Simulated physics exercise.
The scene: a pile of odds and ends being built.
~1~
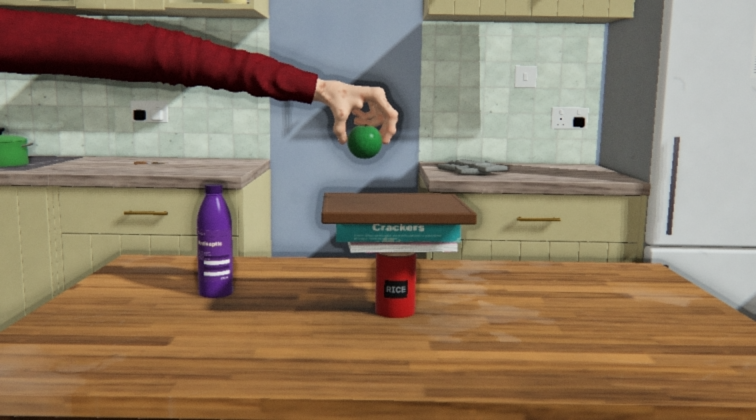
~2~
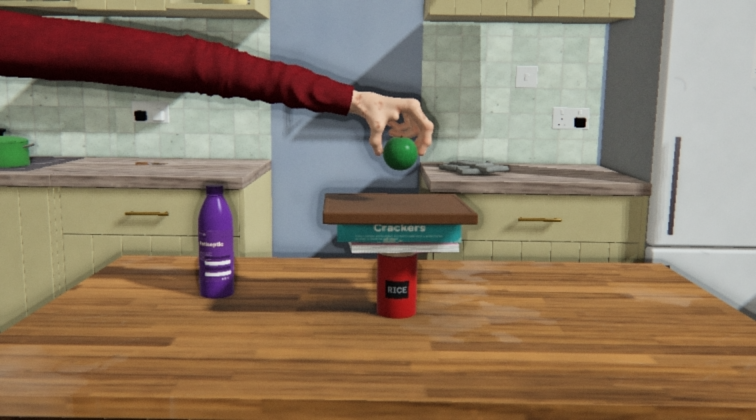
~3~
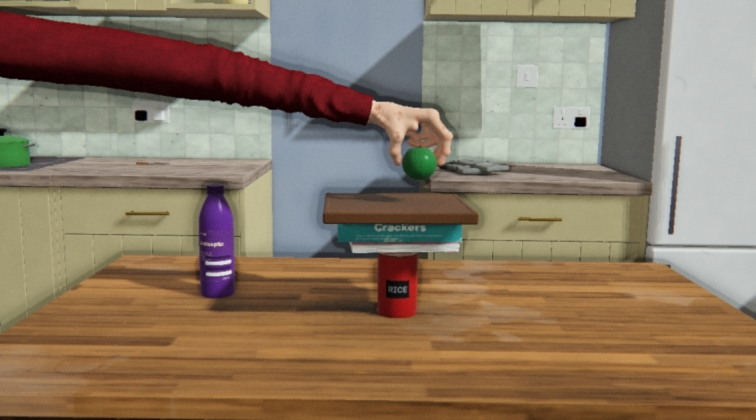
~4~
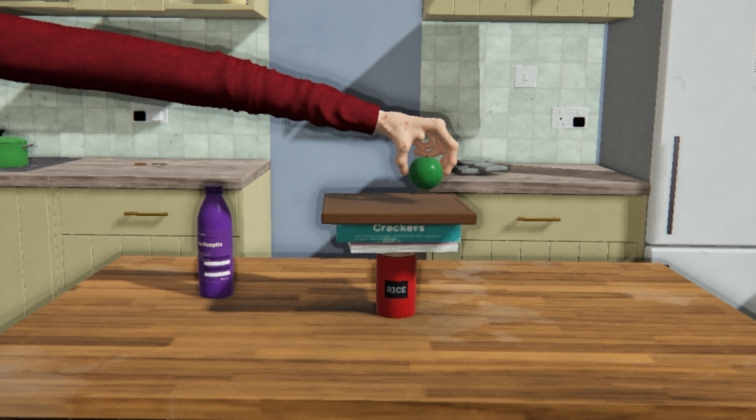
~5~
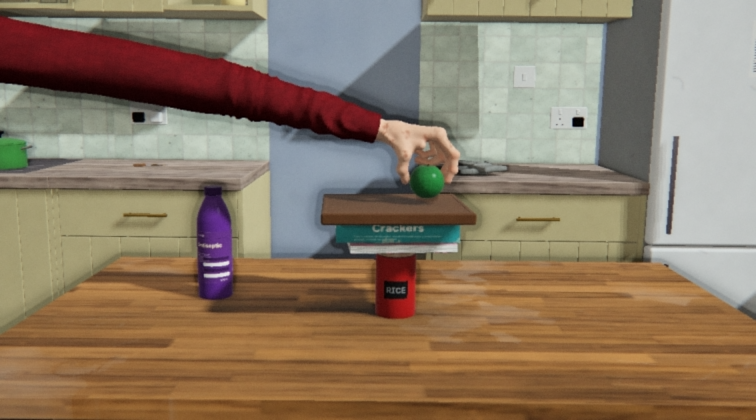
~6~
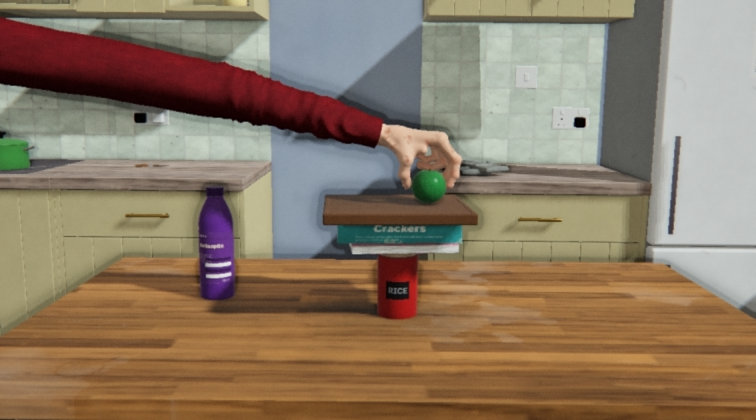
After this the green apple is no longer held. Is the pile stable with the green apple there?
As it turns out, it keeps its balance.
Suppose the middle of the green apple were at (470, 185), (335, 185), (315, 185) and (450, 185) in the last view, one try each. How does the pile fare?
First try: It gives way; second try: It holds; third try: It comes apart; fourth try: It keeps its balance.
Then, 0.20 s later than the last frame, all is still.
Then, 0.40 s later than the last frame, green apple resting near (429, 187).
When it is over, all 6 as before. End places, in pixels of the last picture, green apple near (429, 187). The pile stays up.
